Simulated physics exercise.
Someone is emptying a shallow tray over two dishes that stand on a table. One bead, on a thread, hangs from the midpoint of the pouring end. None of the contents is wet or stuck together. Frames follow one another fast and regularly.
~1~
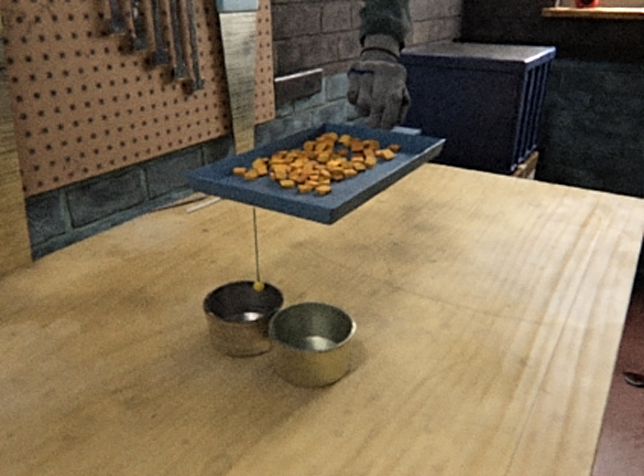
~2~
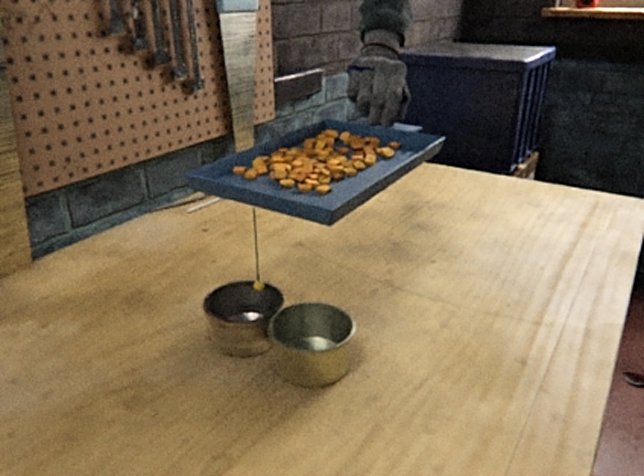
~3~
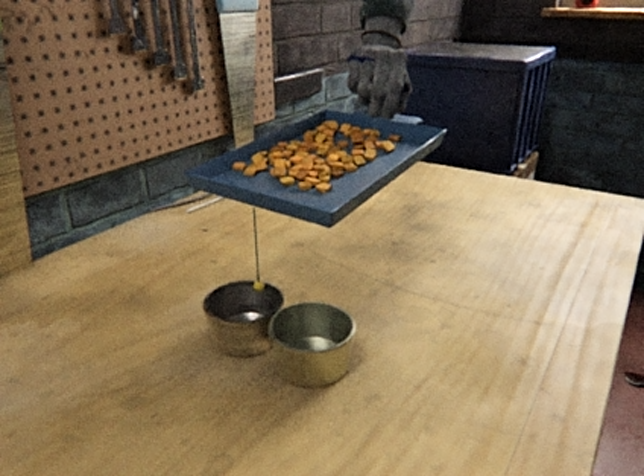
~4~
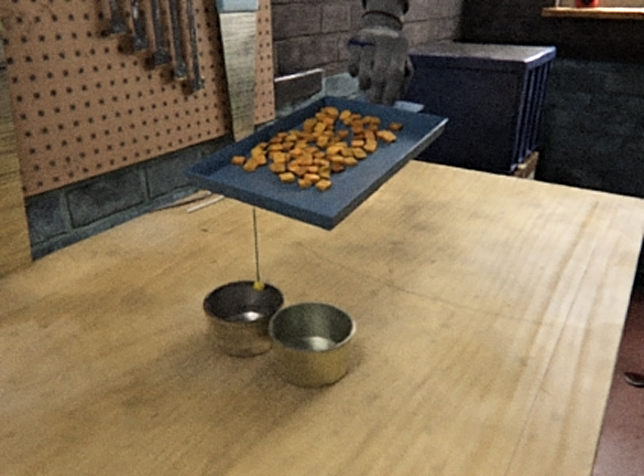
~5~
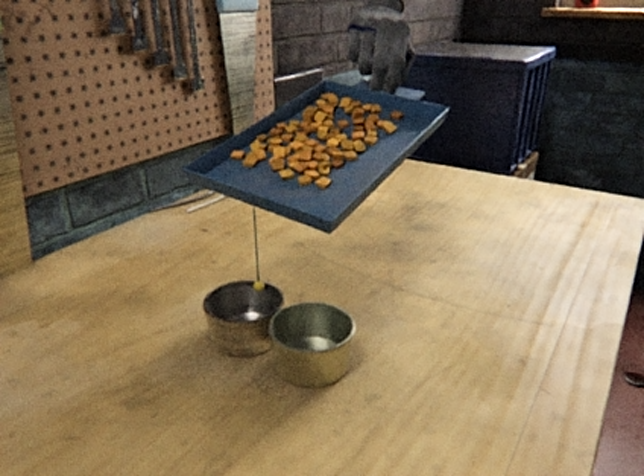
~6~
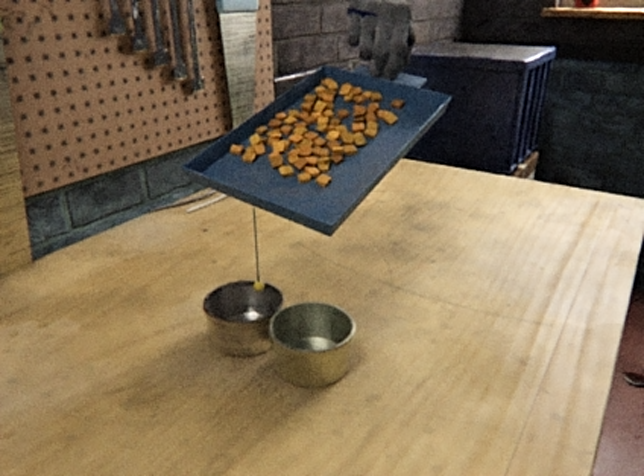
A gloved hand raised the far end of a blue tray of small orange-brown pieces, tilting it gradually toward its front right corner, while two metal bowls and a hanging yellow bead stayed still below.
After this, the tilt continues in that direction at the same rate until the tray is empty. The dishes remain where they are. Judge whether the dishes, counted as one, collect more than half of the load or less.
Counted as one, they collect more than half.
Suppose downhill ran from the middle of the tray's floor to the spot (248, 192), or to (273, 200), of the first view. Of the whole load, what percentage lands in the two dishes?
About 20 and 40 per cent.
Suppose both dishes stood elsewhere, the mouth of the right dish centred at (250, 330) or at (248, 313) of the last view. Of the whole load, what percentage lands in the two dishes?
You'd get near 20 per cent and afterwards near 10 per cent.
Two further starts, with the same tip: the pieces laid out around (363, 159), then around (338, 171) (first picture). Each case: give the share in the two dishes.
In order, roughly 80 % and 80 %.
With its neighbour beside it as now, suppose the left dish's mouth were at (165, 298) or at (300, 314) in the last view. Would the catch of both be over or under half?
Well, it comes to a lesser portion at first and a greater portion after that.
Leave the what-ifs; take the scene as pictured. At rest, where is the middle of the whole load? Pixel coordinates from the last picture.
Resting centre, last picture - approx. (315, 357).
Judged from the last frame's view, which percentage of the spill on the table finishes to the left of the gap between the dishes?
I make it about 40 percent or so.
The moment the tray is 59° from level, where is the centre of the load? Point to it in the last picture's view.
Centre estimate: (310, 194).
Soon, tray tipped steeply; nearly all on the tray; a stray few in the air.
A while on, tray tipped right over; most on the tray; a small part in the right dish; a small part outside both; a stray few in the air.
Towards the end, tray tipped past a quarter turn; most in the right dish; about a quarter outside both.
Finally, tray tipped past a quarter turn; most in the right dish; none in the left dish; about a quarter outside both.
